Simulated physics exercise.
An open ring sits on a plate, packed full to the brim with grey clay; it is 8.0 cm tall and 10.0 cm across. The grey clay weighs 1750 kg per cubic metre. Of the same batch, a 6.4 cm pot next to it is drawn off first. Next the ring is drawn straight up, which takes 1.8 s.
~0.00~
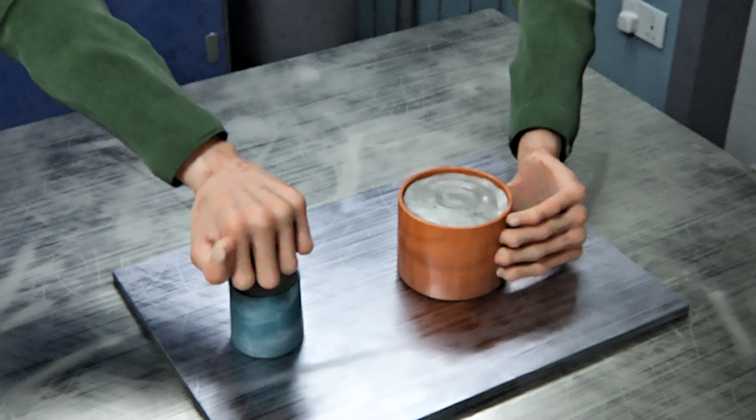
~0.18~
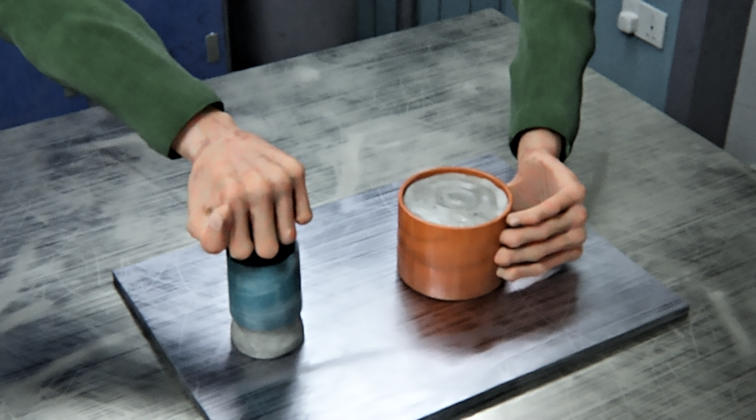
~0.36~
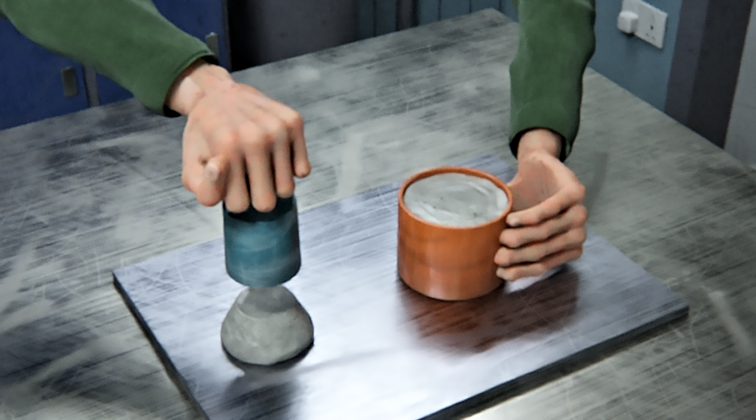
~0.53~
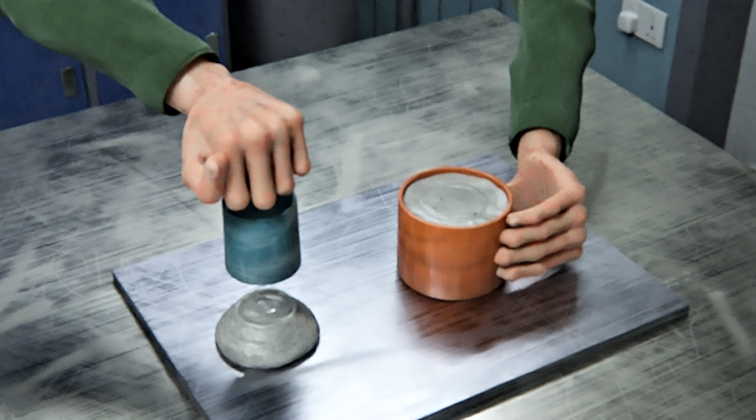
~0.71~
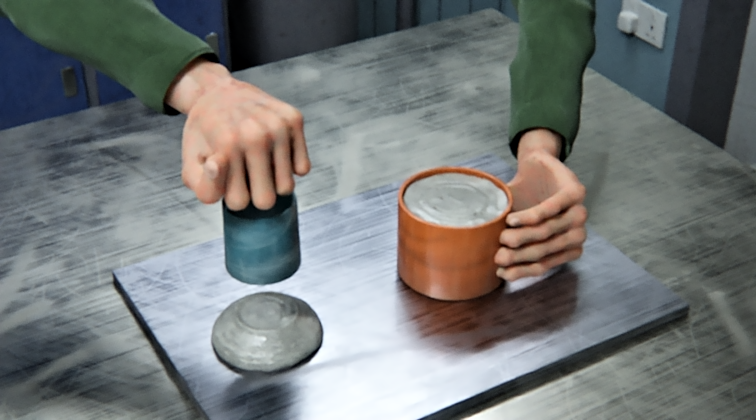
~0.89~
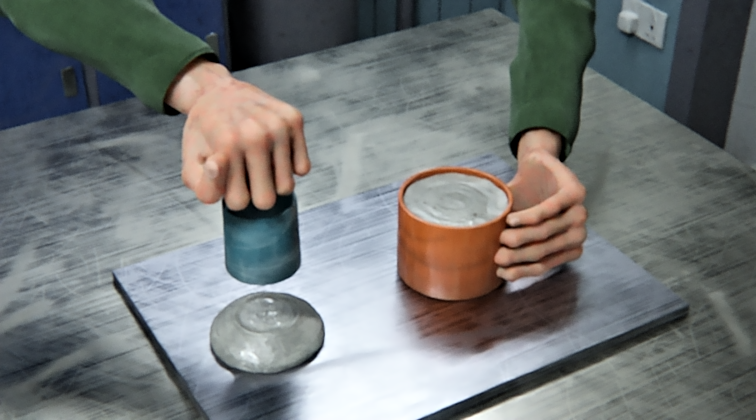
A hand lifts a blue pot off grey clay, which slumps beside a held orange ring.
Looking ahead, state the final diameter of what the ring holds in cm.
Close to 21.2 centimetres.
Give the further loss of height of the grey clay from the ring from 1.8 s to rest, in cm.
About 2.0 cm more.
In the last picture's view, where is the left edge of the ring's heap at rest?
About pixel (344, 271).
After 1.3 s, the ring is up 1.6 cm; the grey clay has come down 0.4 cm to 7.6 cm and is 12 cm wide.
After 1.8 s, the ring is up 5.1 cm; the grey clay has come down 3.4 cm to 4.6 cm and is 17 cm wide.
After 2.2 s, the ring is up 7.9 cm; the grey clay has come down 4.6 cm to 3.4 cm and is 19 cm wide.
After 2.8 s, the ring is clear; the grey clay has come down 5.1 cm to 2.9 cm and is 20 cm wide.
After 4.6 s, at rest, the ring is clear; the grey clay has come down 5.2 cm to 2.8 cm and is 21 cm wide.
